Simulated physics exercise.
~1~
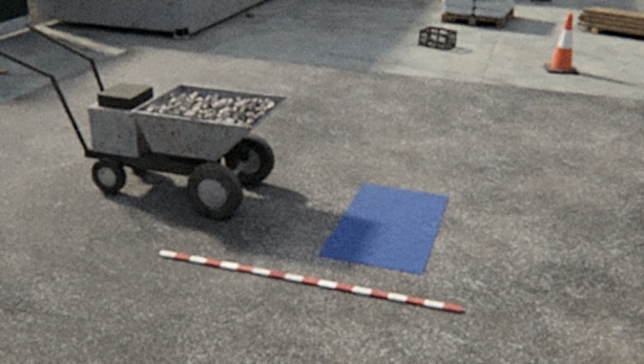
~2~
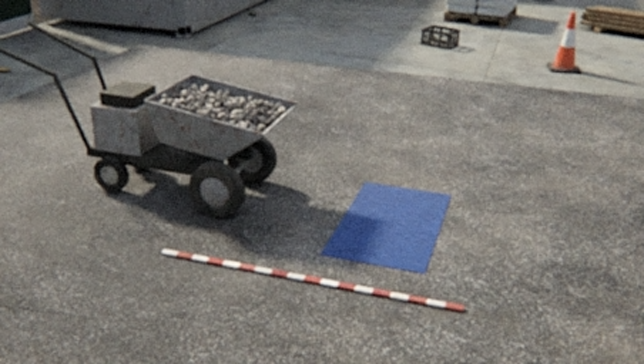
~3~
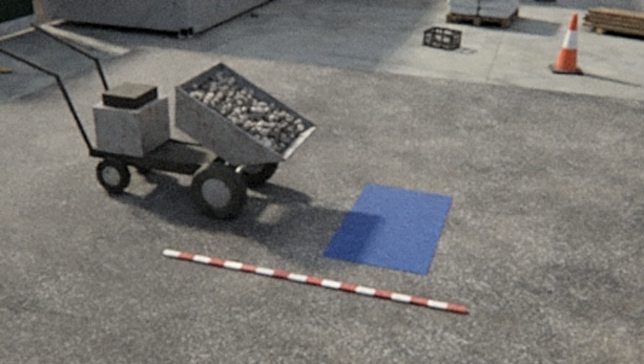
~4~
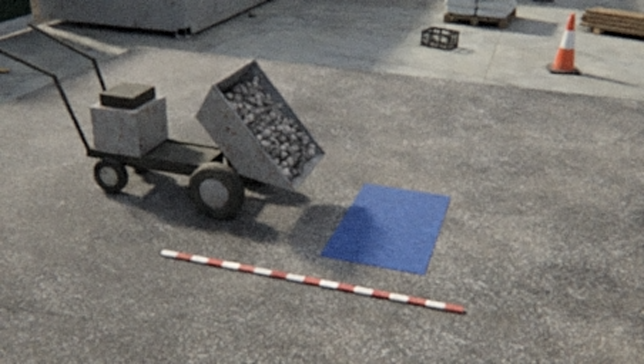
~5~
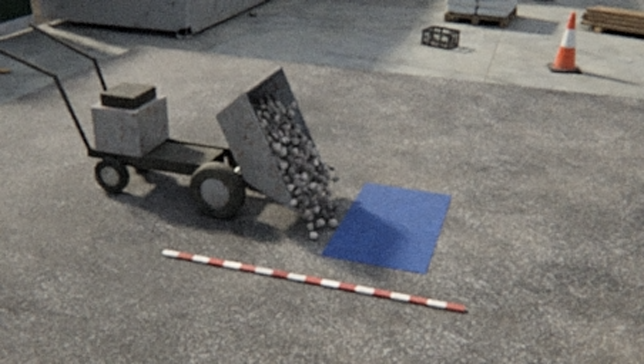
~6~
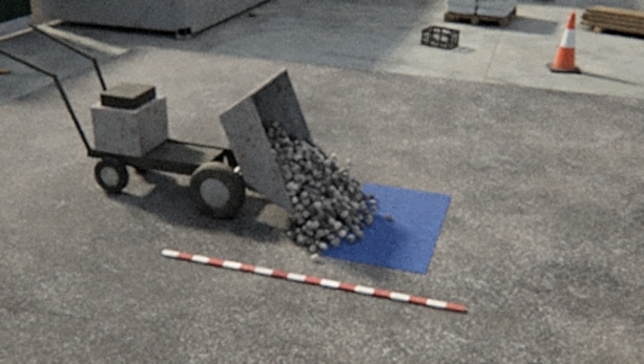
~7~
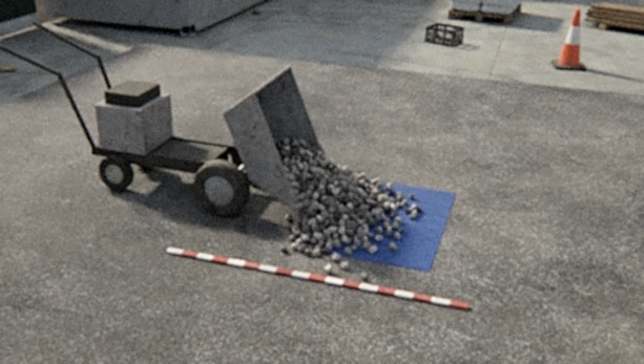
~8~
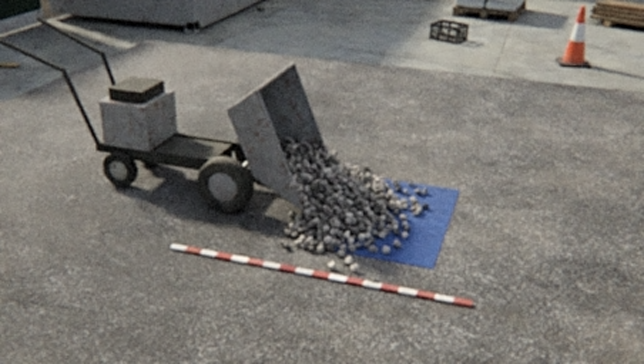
Motor barrow's steel skip tipping forward and spilling grey stones into a heap on the ground and partly across a blue sheet.
